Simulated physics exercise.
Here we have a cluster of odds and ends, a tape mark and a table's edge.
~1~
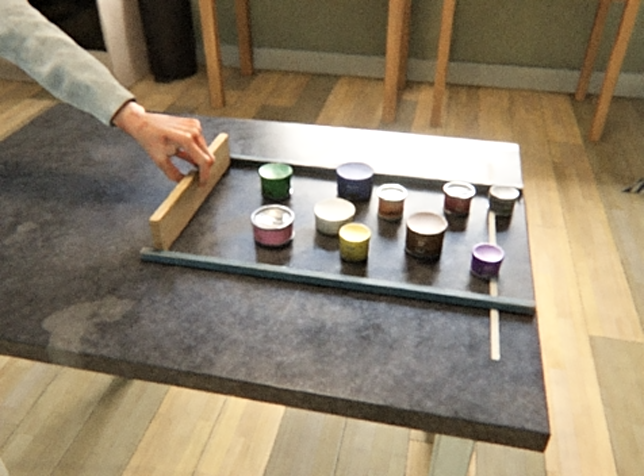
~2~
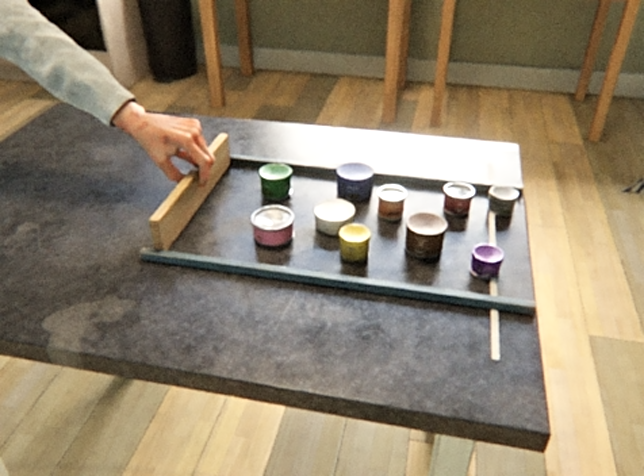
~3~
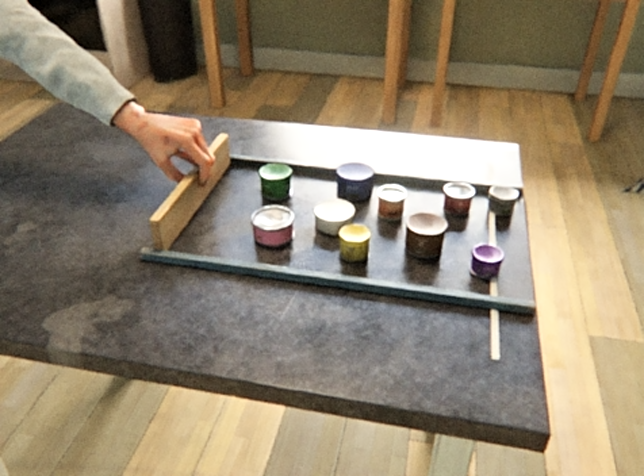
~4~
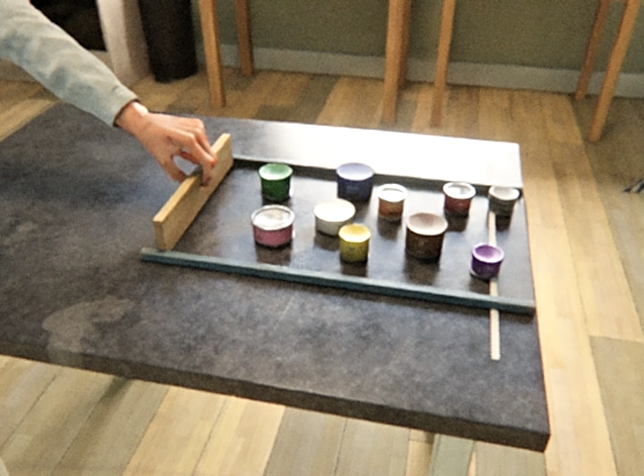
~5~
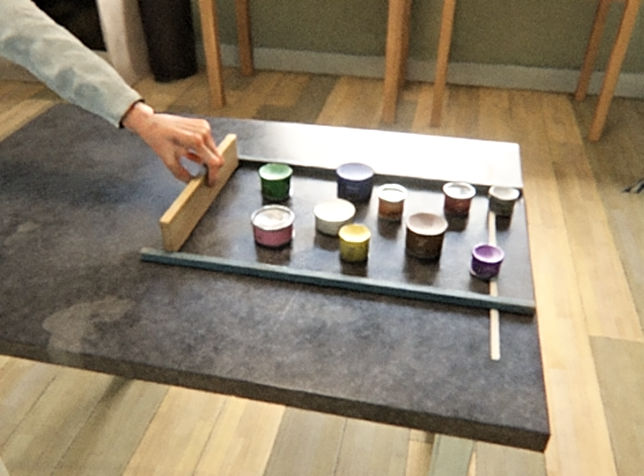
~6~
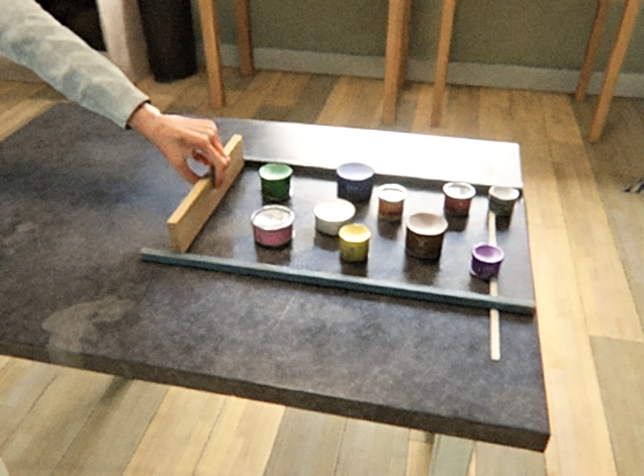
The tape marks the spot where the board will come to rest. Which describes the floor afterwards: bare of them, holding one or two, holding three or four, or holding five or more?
Okay, so the number that tips off the end comes to at least five, I'd say.
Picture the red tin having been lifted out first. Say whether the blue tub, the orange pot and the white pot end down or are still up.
In that case the blue tub stays where it is, the orange pot goes off the edge, the white pot stays where it is.
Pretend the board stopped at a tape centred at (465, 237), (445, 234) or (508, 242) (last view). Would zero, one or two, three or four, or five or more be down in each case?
First 1 or 2, then zero, then at least five.
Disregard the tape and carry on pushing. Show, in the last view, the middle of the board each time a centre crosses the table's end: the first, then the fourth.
Around (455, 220); afterwards around (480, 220).
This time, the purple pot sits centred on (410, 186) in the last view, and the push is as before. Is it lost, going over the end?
Well, the purple pot fails to stay.
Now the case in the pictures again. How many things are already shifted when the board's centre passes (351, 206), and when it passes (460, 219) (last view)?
Moved so far: 6, then 10.
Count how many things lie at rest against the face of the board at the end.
In contact: 5.
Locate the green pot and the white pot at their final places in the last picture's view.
(511, 212) and (515, 236), roughly.
Soon after, none off yet; grey tin at rest near (502, 201); purple pot at rest near (486, 261); red tin at rest near (458, 199).
In the end, the number that fall off is five or more; gone, orange pot, brown tin, red tin, purple pot and grey tin.
